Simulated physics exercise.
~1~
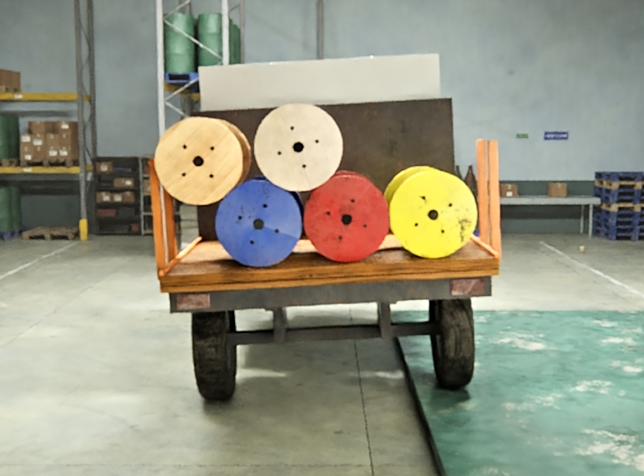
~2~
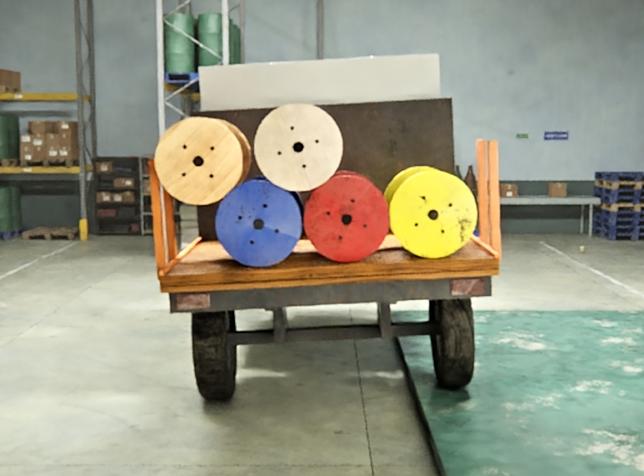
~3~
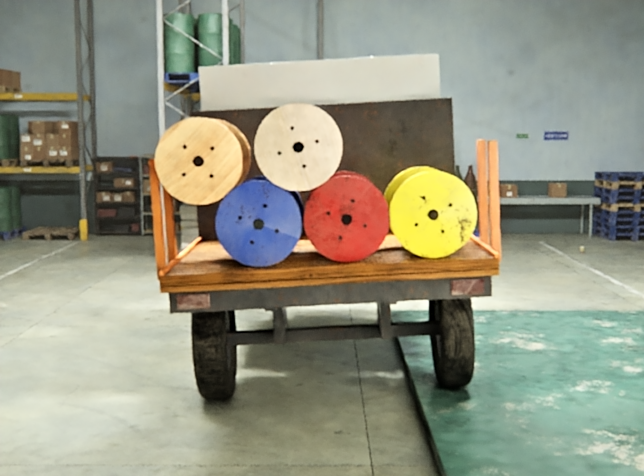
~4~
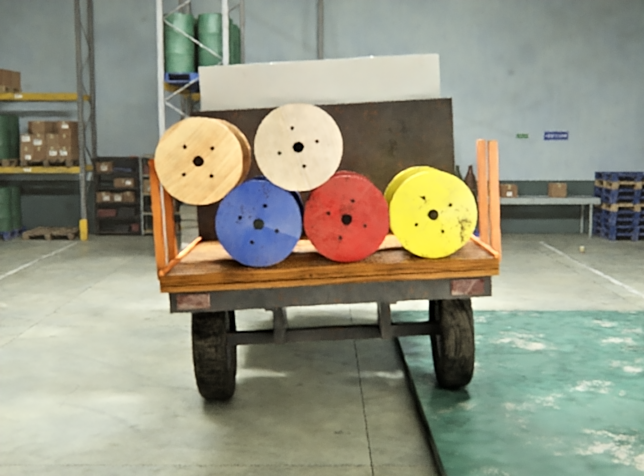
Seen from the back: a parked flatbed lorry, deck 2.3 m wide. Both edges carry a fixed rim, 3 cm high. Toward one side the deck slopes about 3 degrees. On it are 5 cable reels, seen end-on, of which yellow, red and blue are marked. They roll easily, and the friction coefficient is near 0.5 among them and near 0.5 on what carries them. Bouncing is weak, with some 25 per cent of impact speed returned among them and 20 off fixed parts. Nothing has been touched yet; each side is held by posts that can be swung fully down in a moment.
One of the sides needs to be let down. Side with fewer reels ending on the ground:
Right.
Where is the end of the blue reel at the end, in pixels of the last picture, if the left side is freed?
Near (6, 396).
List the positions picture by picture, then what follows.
In the first frame, yellow (433, 215), red (347, 219), blue (259, 224); the deck slopes 3° down to the left; 3 of the 5 make up the bottom layer; all still.
In the second frame, yellow (433, 215), red (347, 219), blue (259, 224); rims, left 3 cm, right 3 cm; at rest.
In the third frame, yellow (433, 215), red (347, 219), blue (259, 224); side tops at (158, 164) and (489, 146); all still.
In the fourth frame, yellow (433, 215), red (347, 219), blue (259, 224); all still.
With the left side gone, after 2.3 s, yellow is on the deck, 80 cm from the right edge, rolling left; red is on the deck, 90 cm from the left edge, rolling left; blue is on the deck, 30 cm from the left edge, rolling left; 1 gone from the deck.
With the left side gone, finally, yellow is on the deck, 75 cm from the left edge; red is on the deck, 15 cm from the left edge; blue is on the ground to the left; 3 gone from the deck.
With the right side gone, after 0.6 s, yellow is on the deck, 40 cm from the right edge; red is on the deck, 100 cm from the right edge; blue is on the deck, 70 cm from the left edge; 0 gone from the deck.
With the right side gone, finally, yellow is on the deck, 40 cm from the right edge; red is on the deck, 100 cm from the right edge; blue is on the deck, 70 cm from the left edge; 0 gone from the deck.
